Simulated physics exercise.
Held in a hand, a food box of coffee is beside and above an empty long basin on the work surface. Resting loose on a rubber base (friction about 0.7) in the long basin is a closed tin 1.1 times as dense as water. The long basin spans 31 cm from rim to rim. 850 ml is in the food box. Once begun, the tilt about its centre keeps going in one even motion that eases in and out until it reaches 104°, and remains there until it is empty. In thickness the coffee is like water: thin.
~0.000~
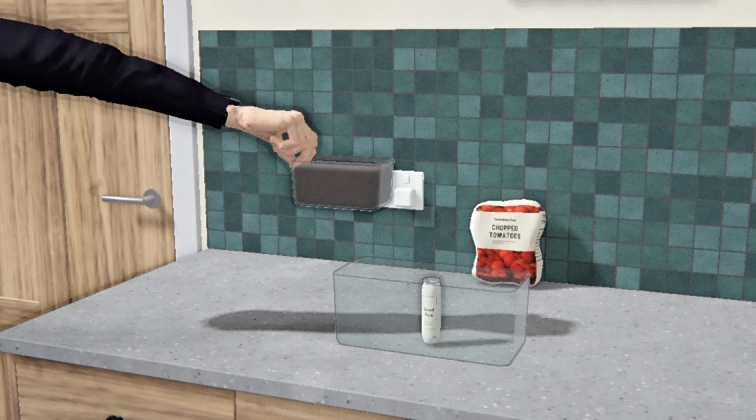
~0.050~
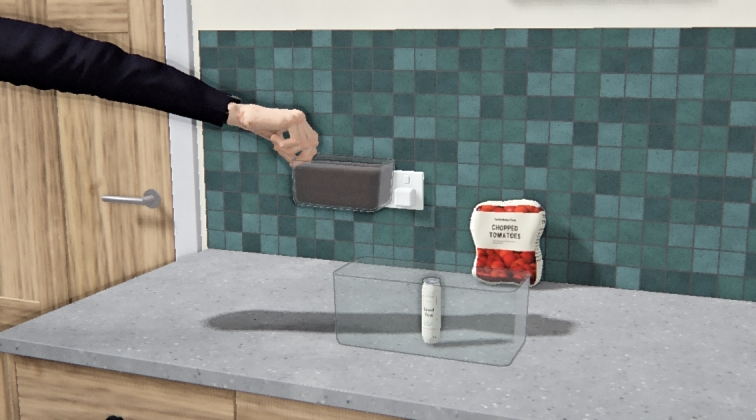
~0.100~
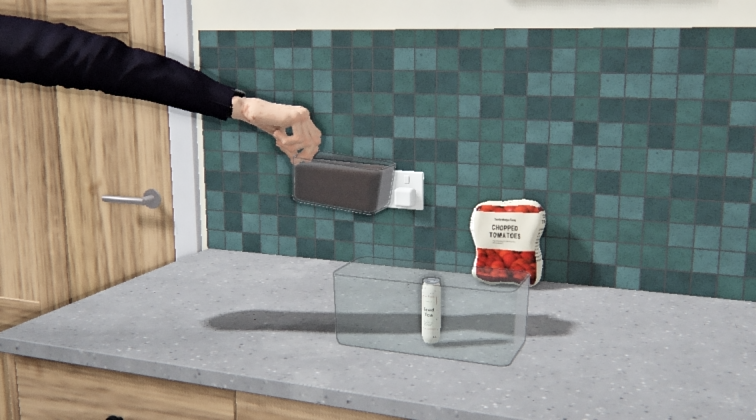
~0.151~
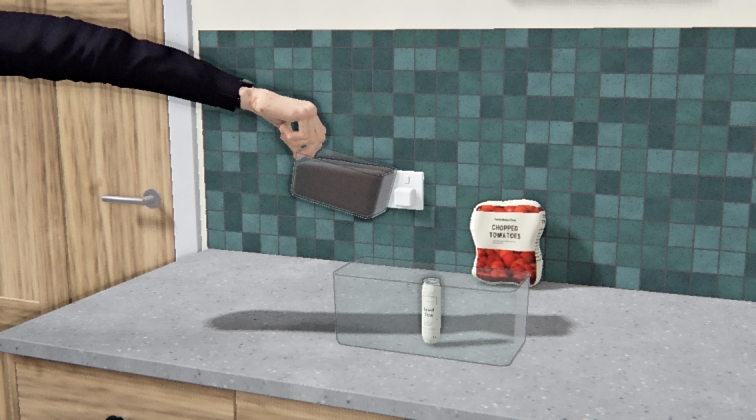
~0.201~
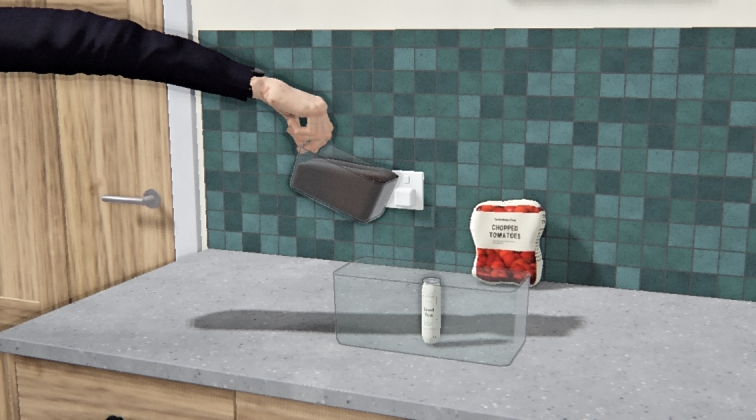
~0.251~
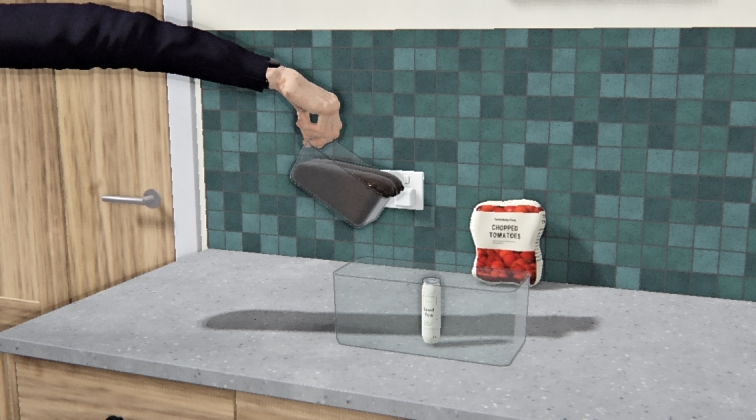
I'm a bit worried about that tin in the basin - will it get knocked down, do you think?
It comes down.
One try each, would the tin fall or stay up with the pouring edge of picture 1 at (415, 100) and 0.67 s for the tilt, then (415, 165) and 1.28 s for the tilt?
First it stays on its base; then it stays on its base.
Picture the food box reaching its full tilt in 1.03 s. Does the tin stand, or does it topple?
Holds steady.
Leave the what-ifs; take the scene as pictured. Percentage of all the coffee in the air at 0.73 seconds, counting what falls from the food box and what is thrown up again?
Close to 3 per cent.
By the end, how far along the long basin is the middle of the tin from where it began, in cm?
Shift of tin centre: Approx. 8.5 cm.
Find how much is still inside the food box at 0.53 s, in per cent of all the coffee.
Remaining: Near 18 % of the total.
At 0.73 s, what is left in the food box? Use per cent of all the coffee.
I reckon near 3 per cent still sits there.
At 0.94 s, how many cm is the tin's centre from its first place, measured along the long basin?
The tin is about 6 cm from where it started.
By 0.53 s the tilt is 93° and 19 per cent is still to pour; the tin stands where it began.
By 0.73 s the tilt is 104° and 3 per cent is still to pour; the tin leans 7°.
By 0.94 s the tilt is 104° and 0 per cent is still to pour; the tin leans 48°.
By 1.17 s the tilt is 104° and 0 per cent is still to pour; the tin lies on its side.
At rest the tin lies on its side.
